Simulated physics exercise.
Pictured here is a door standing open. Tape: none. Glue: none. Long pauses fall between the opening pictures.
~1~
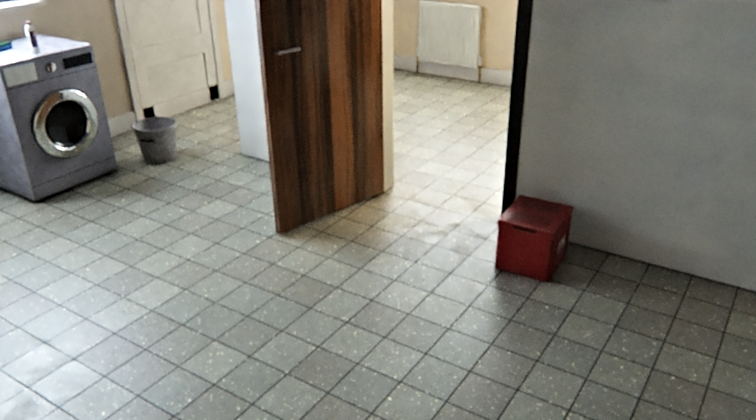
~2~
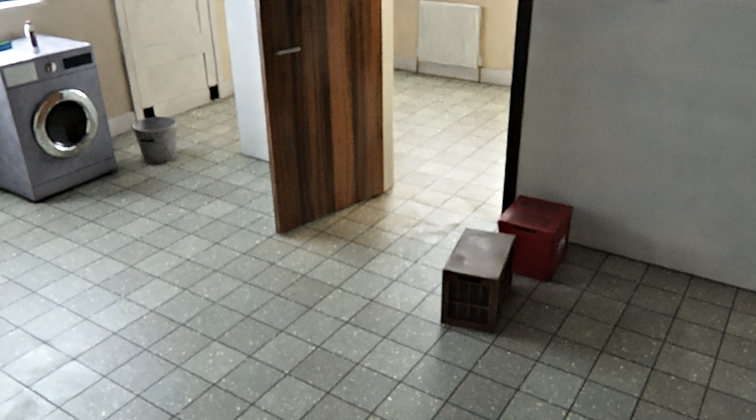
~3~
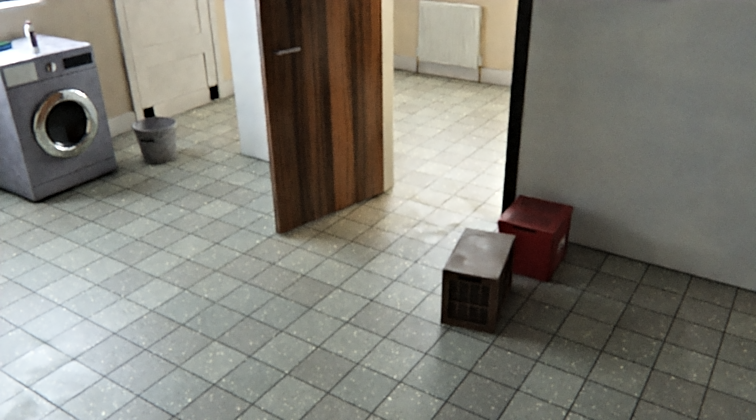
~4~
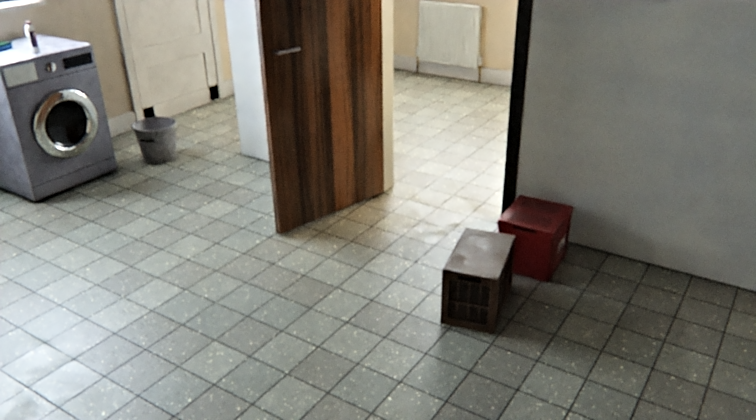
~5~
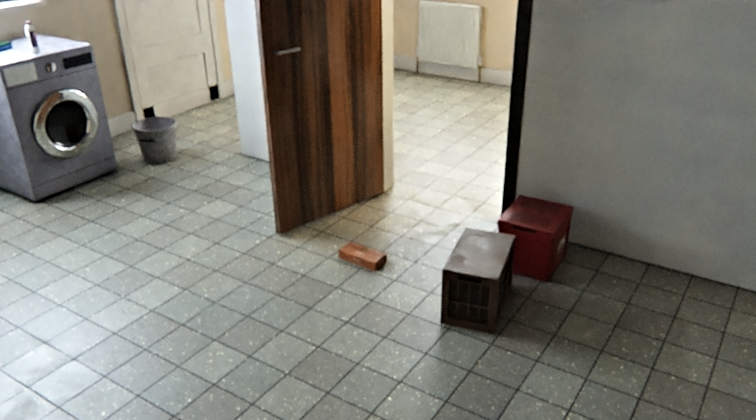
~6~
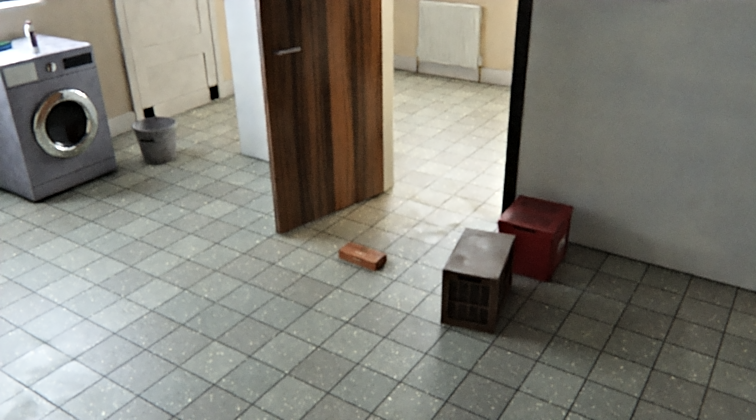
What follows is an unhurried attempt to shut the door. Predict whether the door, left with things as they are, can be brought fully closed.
Prediction: It closes fully.
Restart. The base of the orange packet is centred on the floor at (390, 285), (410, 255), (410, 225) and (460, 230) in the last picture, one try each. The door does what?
It ends up closed first, ends up closed second, ends up closed third and gets caught fourth.
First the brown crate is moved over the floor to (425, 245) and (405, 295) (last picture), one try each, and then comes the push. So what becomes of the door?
Try one: Gets held up; try two: Swings all the way.
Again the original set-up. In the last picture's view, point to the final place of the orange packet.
Around (414, 267).
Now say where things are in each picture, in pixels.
In the first frame, door wide open and still; red tote (533, 238).
In the second frame, door wide open and still; red tote (533, 238); brown crate (479, 278).
In the third frame, door wide open and still; red tote (533, 238); brown crate (479, 278).
In the fourth frame, door wide open and still; red tote (533, 238); brown crate (479, 278).
In the fifth frame, door wide open and still; red tote (533, 238); brown crate (479, 278).
In the sixth frame, door wide open and still; orange packet (362, 256); red tote (533, 238).
Then, 0.70 s later than the last frame, door at 81°.
Then, 1.00 s later than the last frame, door at 62°; orange packet moved about its own width near (390, 262).
Then, 1.20 s later than the last frame, door at 48°; orange packet moved about its own width near (412, 266).
Then, 1.60 s later than the last frame, door at 17°; orange packet moved about its own width near (414, 267).
When it is over, door at 0°; moved from the start, orange packet; the other 2 as before. End places, in pixels of the last picture, orange packet near (414, 267).
